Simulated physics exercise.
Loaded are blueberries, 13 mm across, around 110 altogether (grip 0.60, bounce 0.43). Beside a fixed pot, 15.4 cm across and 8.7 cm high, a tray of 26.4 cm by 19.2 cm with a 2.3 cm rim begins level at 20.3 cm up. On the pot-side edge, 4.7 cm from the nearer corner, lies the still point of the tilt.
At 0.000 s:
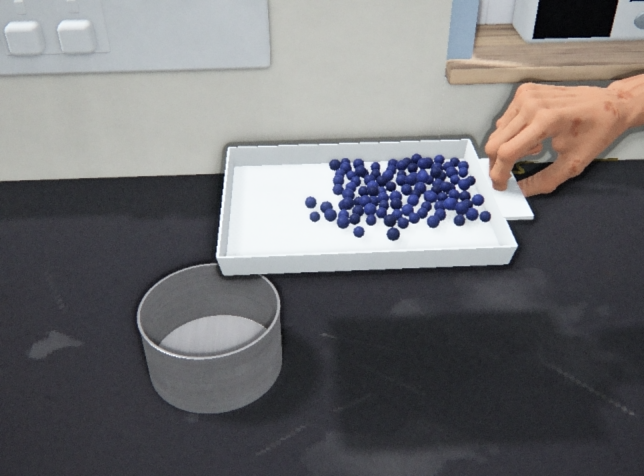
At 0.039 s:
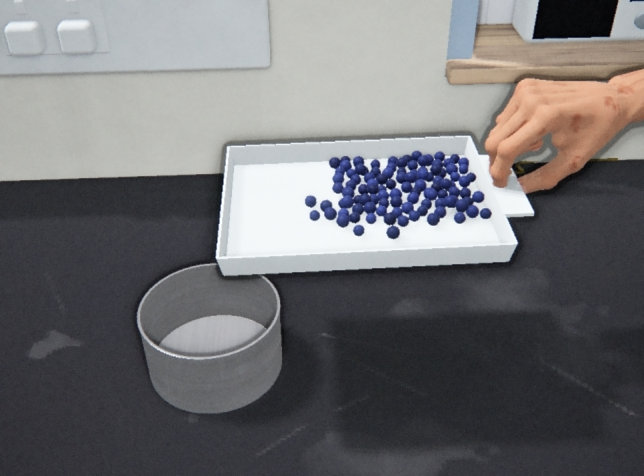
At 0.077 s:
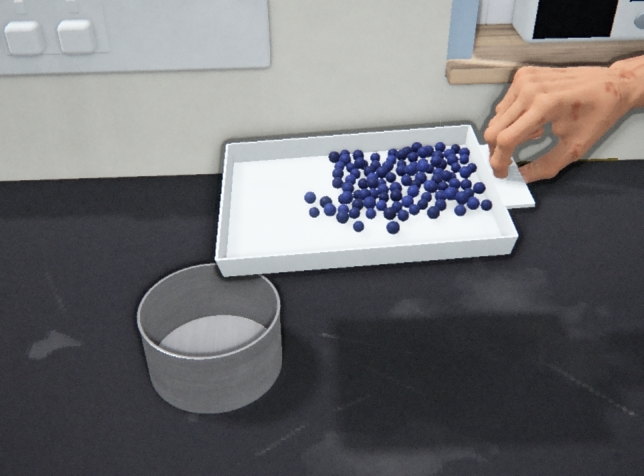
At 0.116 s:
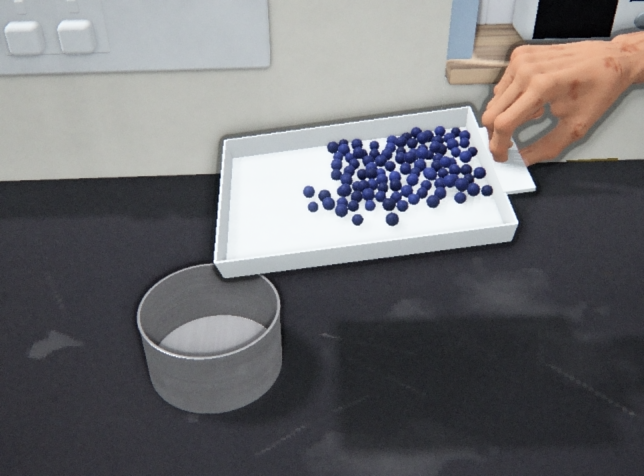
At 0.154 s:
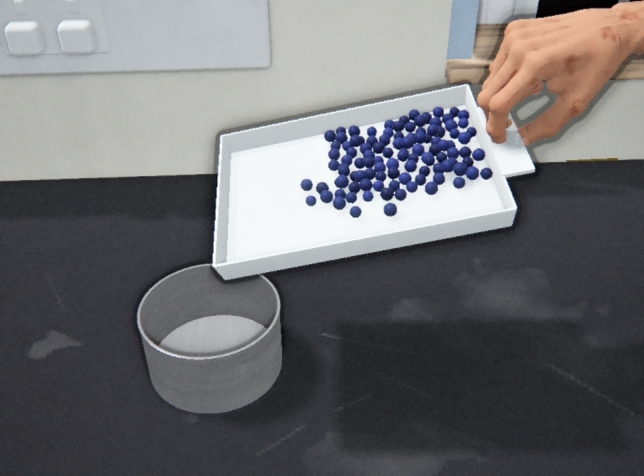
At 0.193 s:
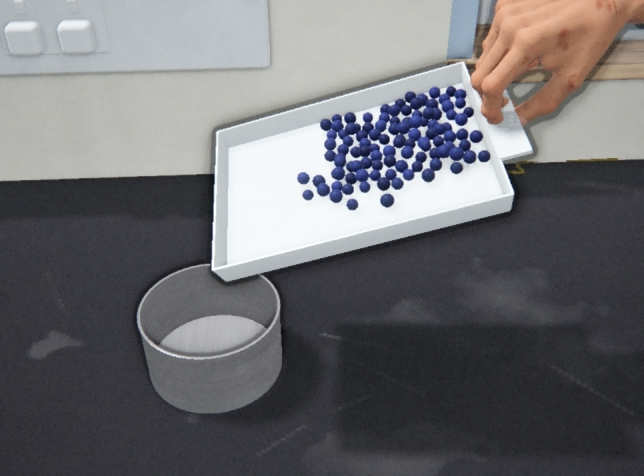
A hand raises the right end of a white tray of dark blue berries, slowly at first and then faster, tilting it toward a round grey pot at lower left while the berries stay clustered toward the raised end.
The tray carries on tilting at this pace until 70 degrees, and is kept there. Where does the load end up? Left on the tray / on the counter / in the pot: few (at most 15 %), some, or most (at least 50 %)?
Tray: Some; counter: Most; pot: Few.
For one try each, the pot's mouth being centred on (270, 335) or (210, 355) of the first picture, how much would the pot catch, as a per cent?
The shares would be near 0 and 45 per cent respectively.
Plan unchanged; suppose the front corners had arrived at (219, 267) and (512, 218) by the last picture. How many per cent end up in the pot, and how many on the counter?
The pot gets 0 and the counter 65.
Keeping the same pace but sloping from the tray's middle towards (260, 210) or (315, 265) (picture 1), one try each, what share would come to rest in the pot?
Around 20 % for the first direction, around 0 % for the second.
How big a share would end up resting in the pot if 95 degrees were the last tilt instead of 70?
Pot share: About 10 per cent.
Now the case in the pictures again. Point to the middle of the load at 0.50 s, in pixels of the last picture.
Approx. (268, 183).
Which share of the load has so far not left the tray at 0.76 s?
Reading: Approx. 35%.
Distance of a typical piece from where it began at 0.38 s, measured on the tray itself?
It has moved some 3 cm from its start.
After 0.38 s, tilt 46 degrees; the tray holds 100 %, the pot 0 %.
Then, at 0.50 s, tilt 63 degrees; the tray holds 100 %, the pot 0 %.
After 0.76 s, tilt 70 degrees; the tray holds 35 %, the pot 0 %.
By 1.7 s all is still; tray 30 %, counter 65 %, pot 5 %.
